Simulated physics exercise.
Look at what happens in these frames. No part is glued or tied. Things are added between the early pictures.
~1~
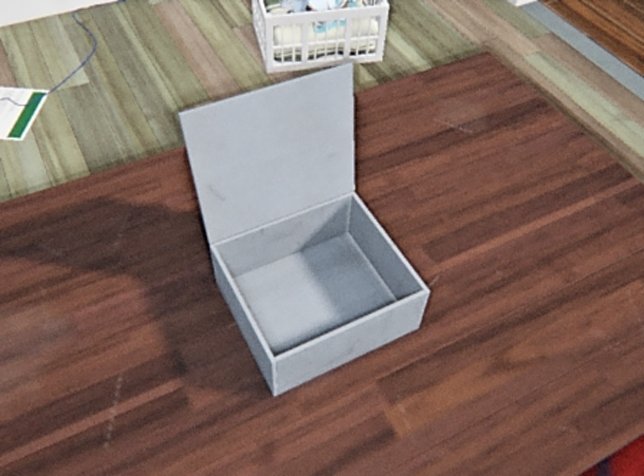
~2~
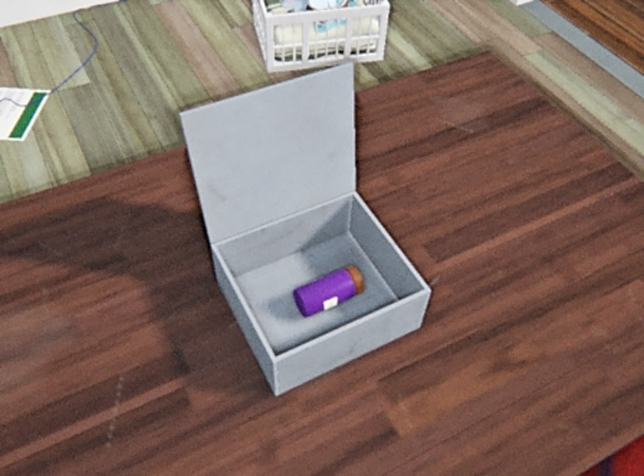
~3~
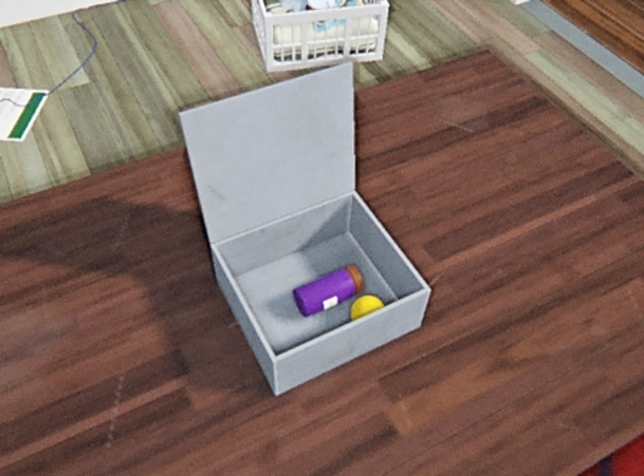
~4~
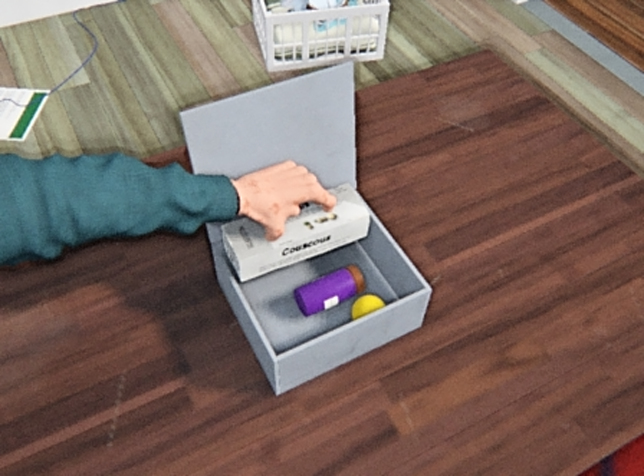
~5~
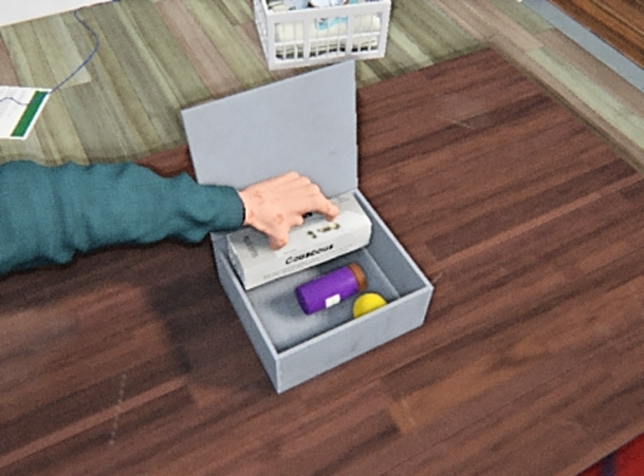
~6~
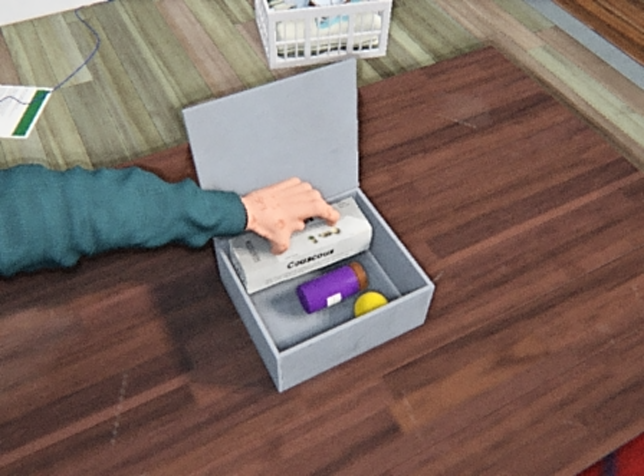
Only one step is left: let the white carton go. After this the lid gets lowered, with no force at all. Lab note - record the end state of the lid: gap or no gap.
I reckon the lid comes to rest closed.
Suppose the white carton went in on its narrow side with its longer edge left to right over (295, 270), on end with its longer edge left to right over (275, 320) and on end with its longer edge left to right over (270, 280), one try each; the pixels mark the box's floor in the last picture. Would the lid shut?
So: First go, the lid gets all the way down; second go, it can't get down; third go, it can't get down.
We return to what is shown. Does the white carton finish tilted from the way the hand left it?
By the end it has kept its angle.
Then, 0.40 s past the last view, white carton displaced a little near (300, 259).
Then, 1.40 s past the last view, lid 72° above the rim; white carton displaced a little near (300, 259).
Then, 1.80 s past the last view, lid 40° above the rim; white carton displaced a little near (300, 259); purple shaker displaced a little.
Then, 2.10 s past the last view, lid 8° above the rim; white carton displaced a little near (300, 259); purple shaker displaced a little.
Finally, lid shut; moved from the start, white carton; the other 2 still in place. Final places as the last picture's camera would see them, white carton near (300, 259).
